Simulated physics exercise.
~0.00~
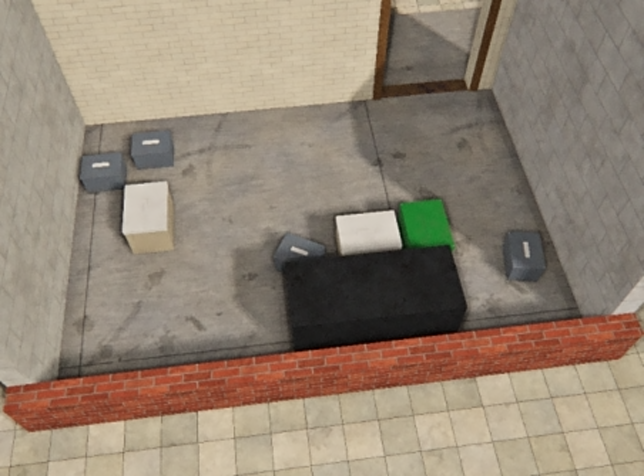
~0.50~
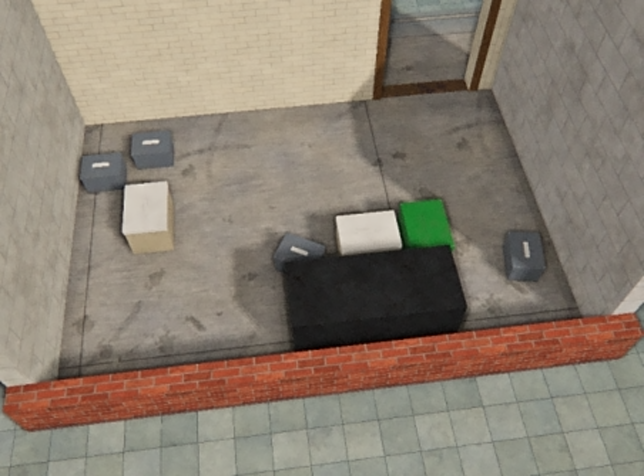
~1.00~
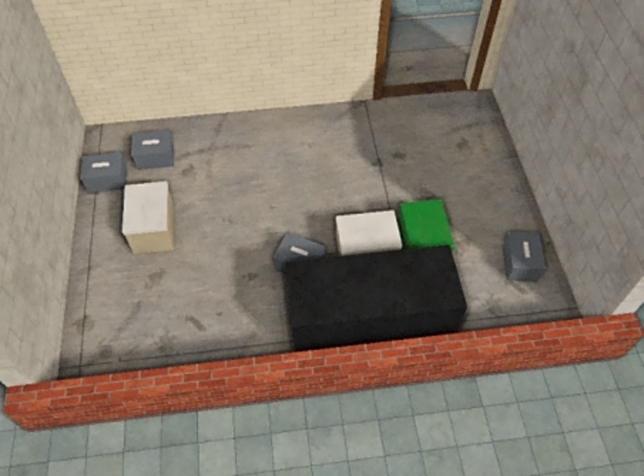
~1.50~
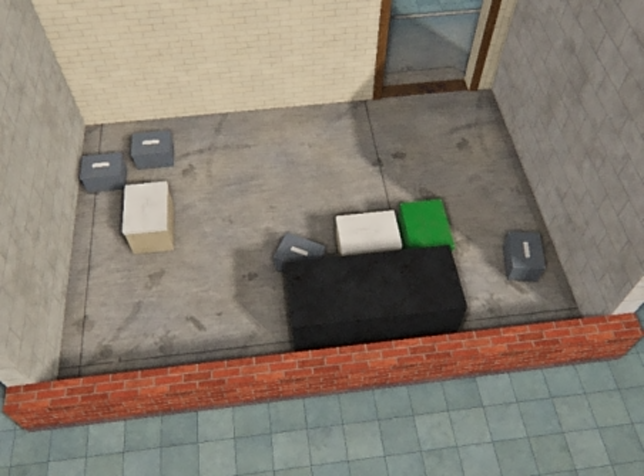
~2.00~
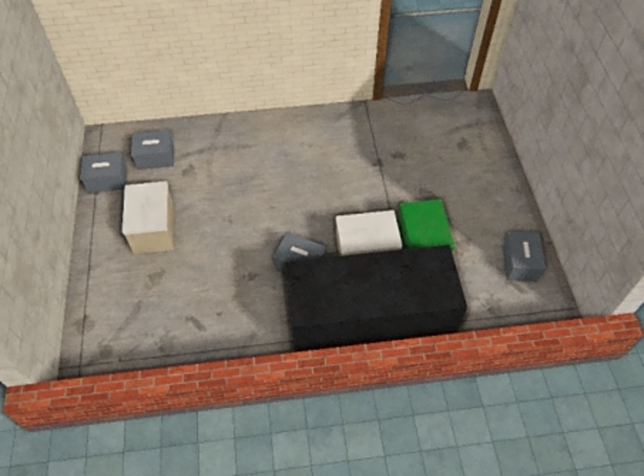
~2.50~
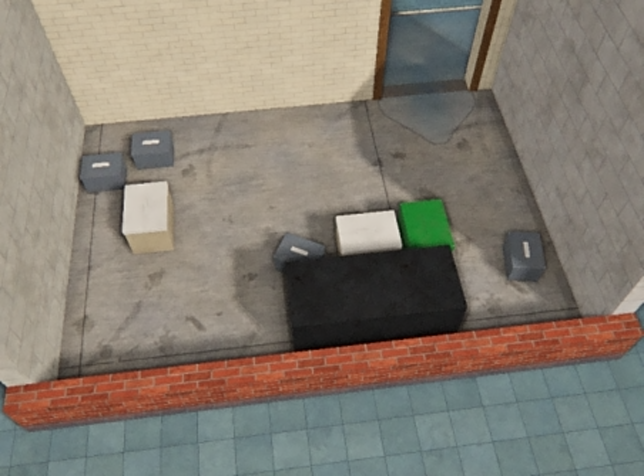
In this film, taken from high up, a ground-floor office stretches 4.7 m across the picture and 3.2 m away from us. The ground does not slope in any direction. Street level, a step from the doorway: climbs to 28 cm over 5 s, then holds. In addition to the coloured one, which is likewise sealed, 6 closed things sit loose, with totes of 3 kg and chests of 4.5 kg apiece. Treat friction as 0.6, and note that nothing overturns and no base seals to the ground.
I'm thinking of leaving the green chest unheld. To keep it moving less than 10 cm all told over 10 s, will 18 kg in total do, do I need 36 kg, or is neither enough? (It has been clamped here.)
Neither is enough.
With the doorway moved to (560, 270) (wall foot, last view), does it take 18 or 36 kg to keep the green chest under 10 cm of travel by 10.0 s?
Result: Nothing offered works.
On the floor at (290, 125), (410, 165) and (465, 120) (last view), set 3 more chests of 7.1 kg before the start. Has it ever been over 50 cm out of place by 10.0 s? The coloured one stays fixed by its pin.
Taking them in turn, the first is inside the line, the second beyond the line and the third beyond the line.
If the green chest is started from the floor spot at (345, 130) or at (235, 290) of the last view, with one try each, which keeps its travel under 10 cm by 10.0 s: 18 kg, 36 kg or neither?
Trial 1 - the lower mass works; trial 2 - only the upper mass works.
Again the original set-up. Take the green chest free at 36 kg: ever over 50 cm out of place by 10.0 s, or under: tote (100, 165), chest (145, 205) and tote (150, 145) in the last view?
Taking them in order: Beyond the mark, beyond the mark and within the mark.
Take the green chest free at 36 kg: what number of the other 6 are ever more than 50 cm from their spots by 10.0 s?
That comes to 5.
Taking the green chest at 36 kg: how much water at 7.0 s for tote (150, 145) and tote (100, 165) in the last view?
Around 0 cm and 0 cm.
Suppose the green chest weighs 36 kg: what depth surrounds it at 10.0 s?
Close to 10 cm deep.
After 3.5 s the green chest would be 0 cm from its start with 18 kg and 0 cm from its start with 36 kg; 0 cm of water round it then.
After 4.5 s the green chest would be 0 cm from its start with 18 kg and 0 cm from its start with 36 kg; 4 cm of water round it then.
After 7.0 s the green chest would be 21 cm from its start with 18 kg and 0 cm from its start with 36 kg; 11 cm of water round it then.
After 10.0 s the green chest would be 237 cm from its start with 18 kg and 129 cm from its start with 36 kg; 10 cm of water round it then.
